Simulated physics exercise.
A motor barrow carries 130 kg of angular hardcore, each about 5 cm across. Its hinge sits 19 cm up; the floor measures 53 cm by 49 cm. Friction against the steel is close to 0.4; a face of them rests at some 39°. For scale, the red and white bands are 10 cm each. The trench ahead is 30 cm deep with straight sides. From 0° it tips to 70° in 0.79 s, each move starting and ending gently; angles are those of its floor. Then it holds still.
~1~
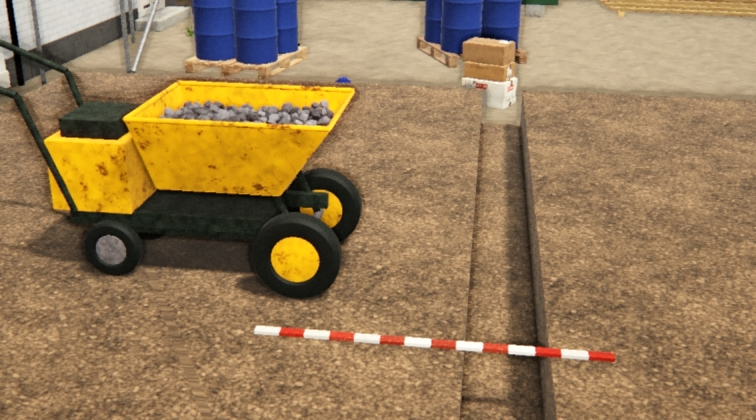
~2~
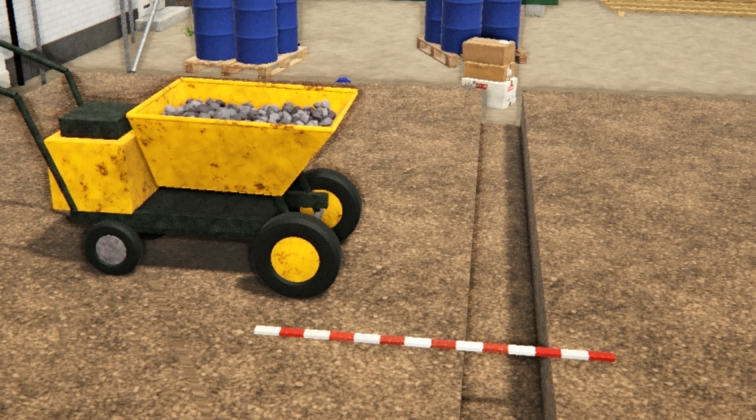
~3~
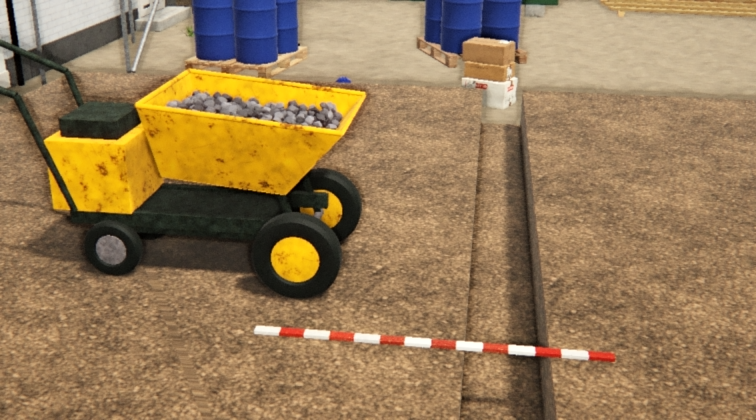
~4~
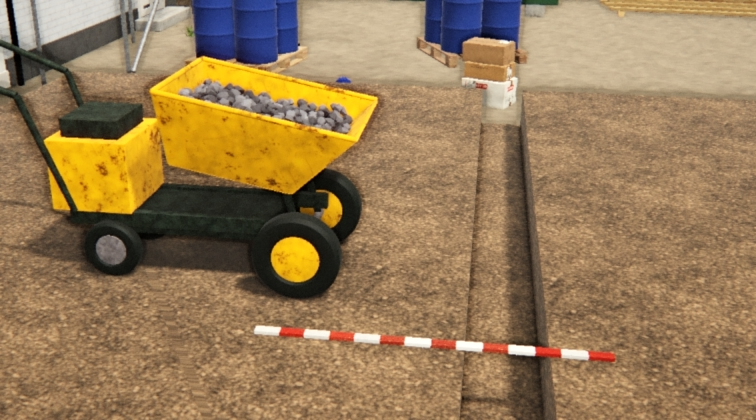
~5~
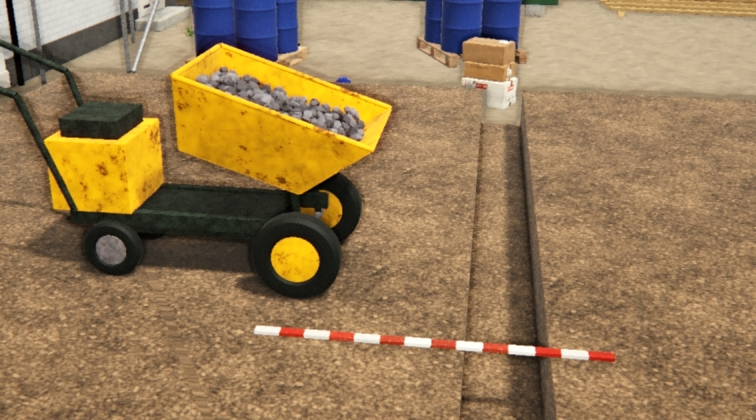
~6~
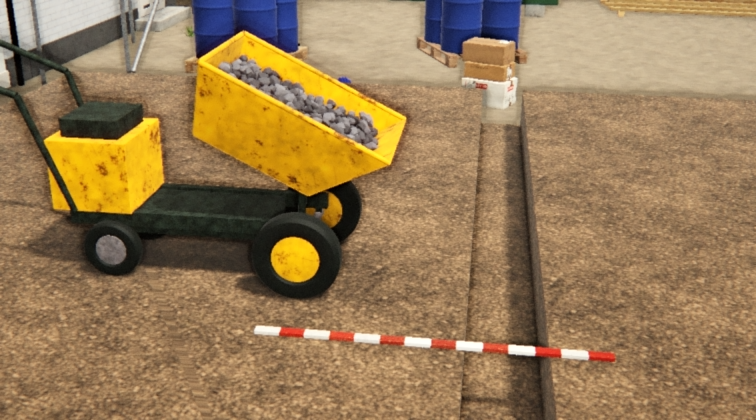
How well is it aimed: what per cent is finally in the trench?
About 70 per cent.
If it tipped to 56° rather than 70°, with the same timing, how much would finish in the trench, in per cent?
Then about 25 per cent.
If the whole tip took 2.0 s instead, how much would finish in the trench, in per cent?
In that case some 65 per cent.
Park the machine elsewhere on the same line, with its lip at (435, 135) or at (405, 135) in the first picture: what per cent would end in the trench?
Near 20 per cent from the first place, 35 from the second.
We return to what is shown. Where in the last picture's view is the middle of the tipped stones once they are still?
Near (501, 320).
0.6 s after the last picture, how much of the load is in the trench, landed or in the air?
Some 15 per cent.
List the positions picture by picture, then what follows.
Lip at (329, 130), floor tilted 0°, highest stones at (259, 110), in the first frame.
Lip at (333, 131), floor tilted 1°, highest stones at (240, 108), in the second frame.
The skip is at 5°, its lip at (342, 134); the top of the load is at (216, 101), in the third frame.
Lip at (356, 140), floor tilted 11°, highest stones at (213, 92), in the fourth frame.
The skip is at 18°, its lip at (372, 150); the top of the load is at (224, 79), in the fifth frame.
The skip is at 26°, its lip at (389, 163); the top of the load is at (242, 67), in the sixth frame.
Then, 0.3 s after the last picture the floor is at 59°, 100 % in the skip; the foremost stones are at (421, 203).
Then, 0.6 s after the last picture the floor is at 70°, 79 % in the skip, 5 % short of the trench, 16 % in the trench; the foremost stones are at (514, 292).
Then, 0.9 s after the last picture the floor is at 70°, 40 % in the skip, 5 % short of the trench, 53 % in the trench, 2 % past the trench; the foremost stones are at (617, 288).
Then, 2.9 s after the last picture the floor is at 70°, 19 % in the skip, 9 % short of the trench, 70 % in the trench, 2 % past the trench; the foremost stones are at (647, 291).
